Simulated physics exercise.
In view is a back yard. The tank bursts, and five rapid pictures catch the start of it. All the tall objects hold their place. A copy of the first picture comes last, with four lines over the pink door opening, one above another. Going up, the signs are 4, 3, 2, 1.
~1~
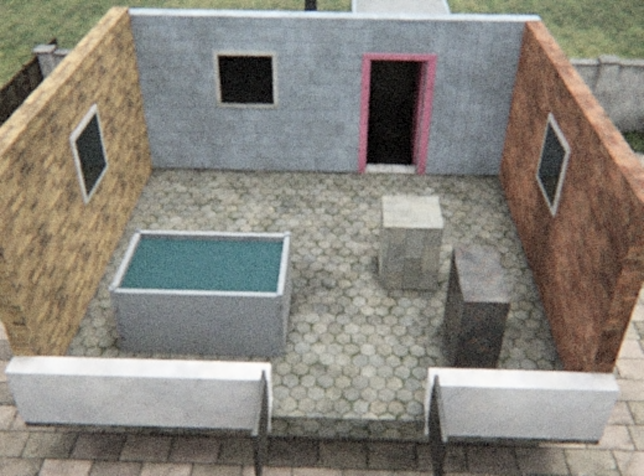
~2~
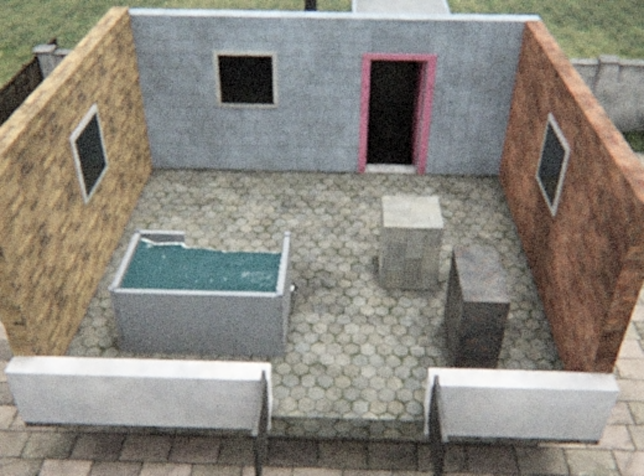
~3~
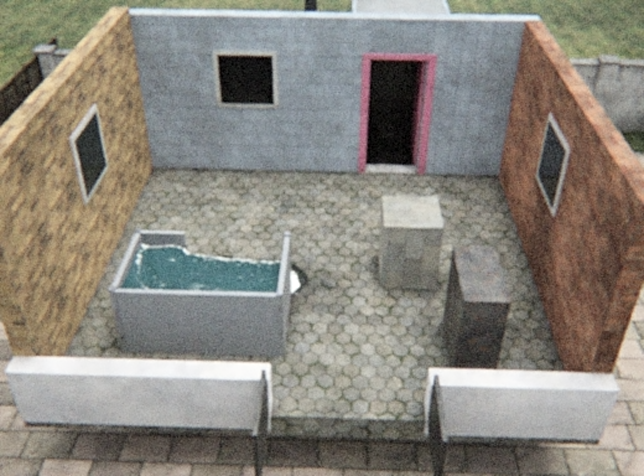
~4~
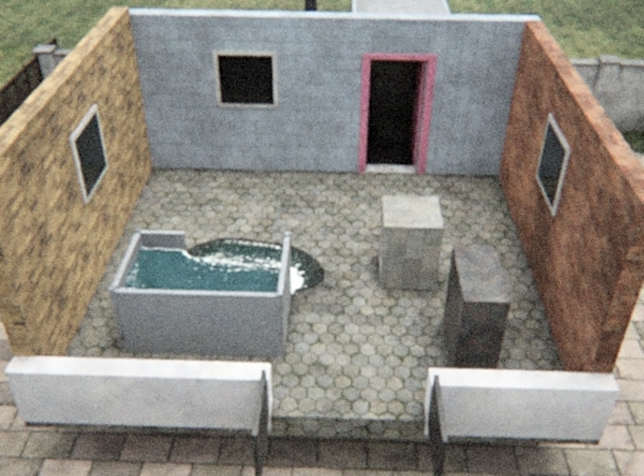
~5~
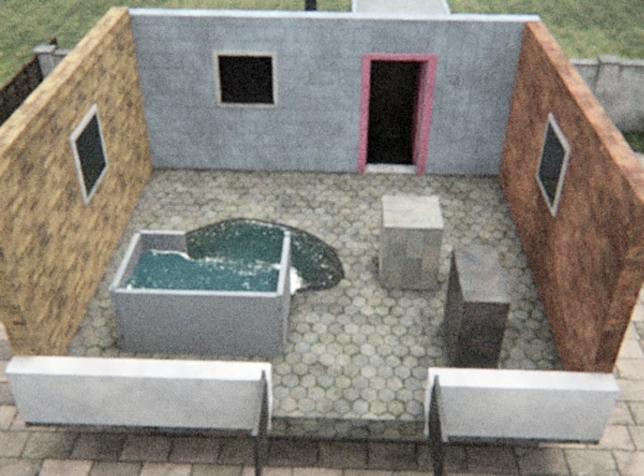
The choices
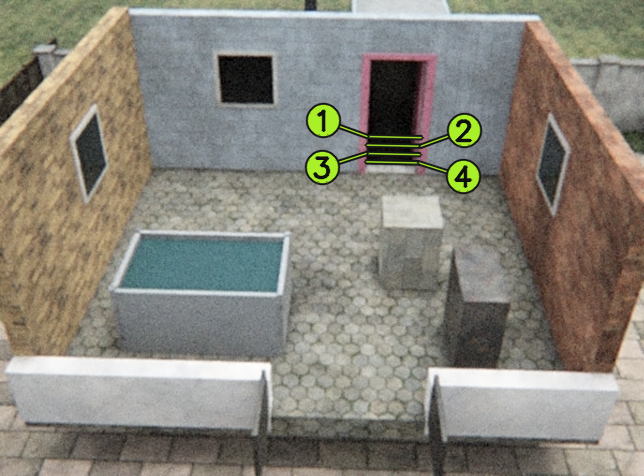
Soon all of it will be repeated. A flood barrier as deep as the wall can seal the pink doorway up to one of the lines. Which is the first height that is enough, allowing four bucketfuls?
The limit is 4.
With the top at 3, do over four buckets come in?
No.
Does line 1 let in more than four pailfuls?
No.
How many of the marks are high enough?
All of the four.
On the marked copy, 1 at (394, 137); 2 at (393, 145); 3 at (393, 154); 4 at (392, 162); from the bottom up 4, 3, 2, 1.
If 1 is chosen, nothing gets over.
If 2 is chosen, nothing gets over.
If 3 is chosen, nothing gets over.
If 4 is chosen, a splash gets over, under a bucket.
